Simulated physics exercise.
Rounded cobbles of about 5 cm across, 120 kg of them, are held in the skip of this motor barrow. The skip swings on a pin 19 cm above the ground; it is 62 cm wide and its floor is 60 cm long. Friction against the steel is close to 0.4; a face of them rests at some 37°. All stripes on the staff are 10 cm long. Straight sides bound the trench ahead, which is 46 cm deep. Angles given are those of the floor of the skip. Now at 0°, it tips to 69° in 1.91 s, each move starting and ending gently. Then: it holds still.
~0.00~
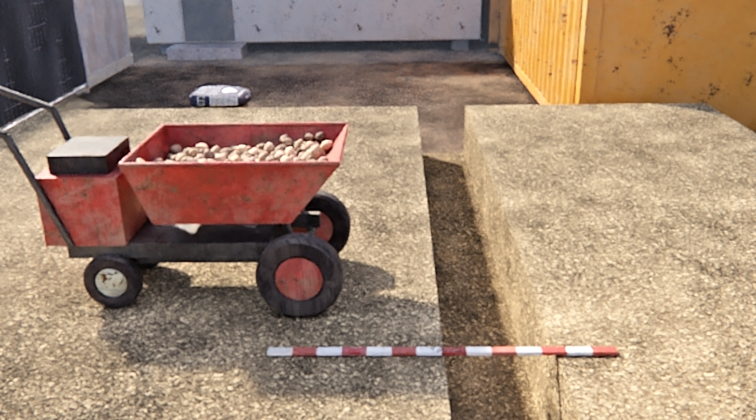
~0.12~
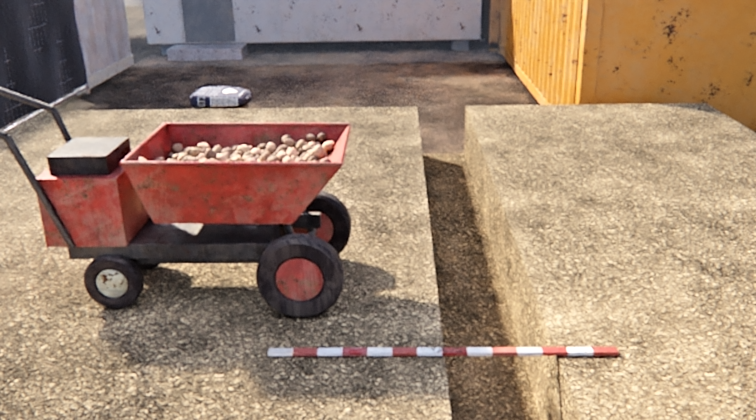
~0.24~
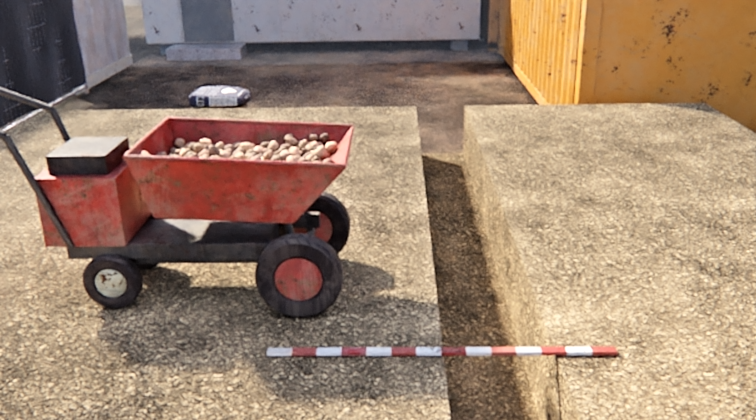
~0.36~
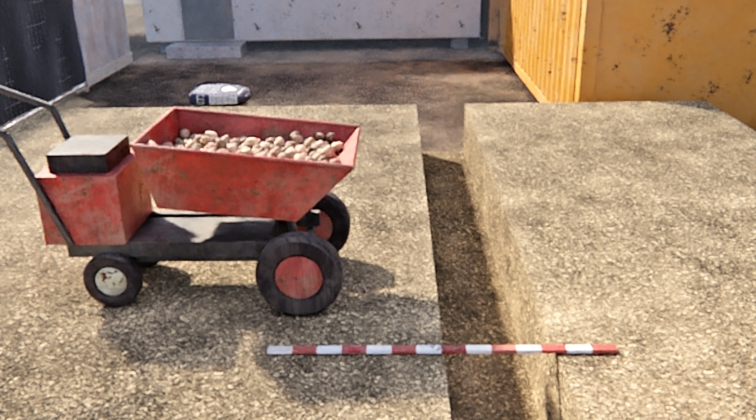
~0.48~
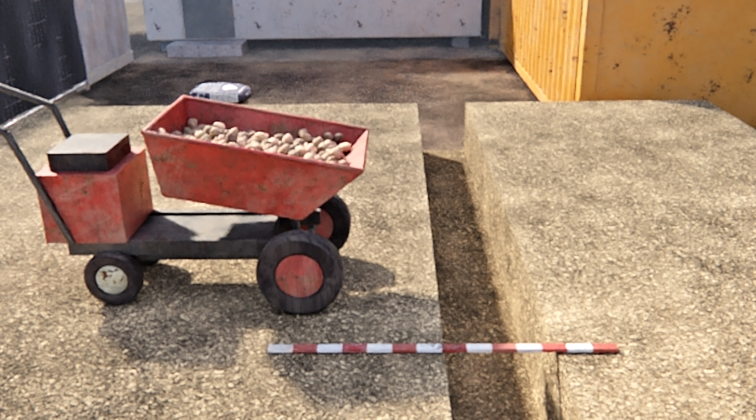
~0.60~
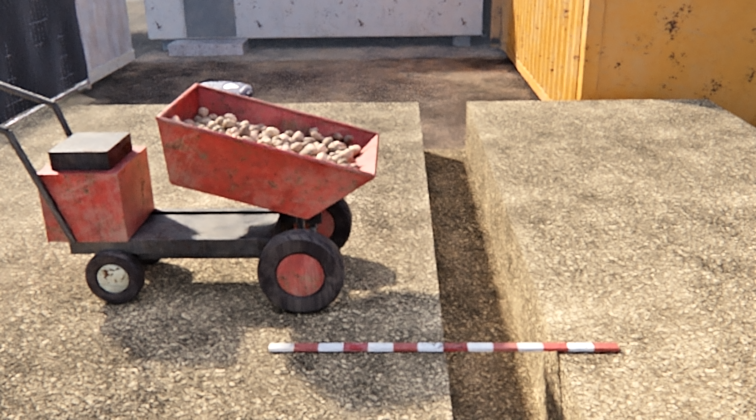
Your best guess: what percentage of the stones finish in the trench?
My guess is about 100 per cent.
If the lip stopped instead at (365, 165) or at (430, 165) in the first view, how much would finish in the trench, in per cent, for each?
Result: Close to 100 then close to 55 per cent.
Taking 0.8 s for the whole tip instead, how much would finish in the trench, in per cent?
With that change, it comes to around 100 per cent.
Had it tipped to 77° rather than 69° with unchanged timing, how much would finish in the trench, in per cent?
In that case around 100 percent.
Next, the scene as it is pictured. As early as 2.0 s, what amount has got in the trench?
Some 50 per cent.
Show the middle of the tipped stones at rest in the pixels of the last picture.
Somewhere near pixel (486, 352).
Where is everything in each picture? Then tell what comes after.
In the first frame, the skip is at 0°, its lip at (339, 163); the top of the load is at (292, 147).
In the second frame, the skip is at 1°, its lip at (342, 165); the top of the load is at (278, 148); the stones move at 0.1 m/s on average.
In the third frame, lip at (345, 166), floor tilted 3°, highest stones at (261, 146); the stones move at 0.2 m/s on average.
In the fourth frame, the skip is at 6°, its lip at (353, 168); the top of the load is at (203, 143); the stones move at 0.3 m/s on average.
In the fifth frame, the skip is at 11°, its lip at (363, 171); the top of the load is at (205, 133); the stones move at 0.4 m/s on average.
In the sixth frame, the skip is at 16°, its lip at (375, 176); the top of the load is at (208, 124); the stones move at 0.4 m/s on average.
After 1.4 s the floor is at 58°; 100 % in the skip; the foremost stones are at (427, 221).
After 2.0 s the floor is at 69°; 51 % in the skip, 48 % in the trench; the foremost stones are at (526, 363).
After 2.4 s the floor is at 69°; 25 % in the skip, 75 % in the trench; the foremost stones are at (524, 359).
After 4.3 s the floor is at 69°; 0 % in the skip, 100 % in the trench; the foremost stones are at (524, 354).
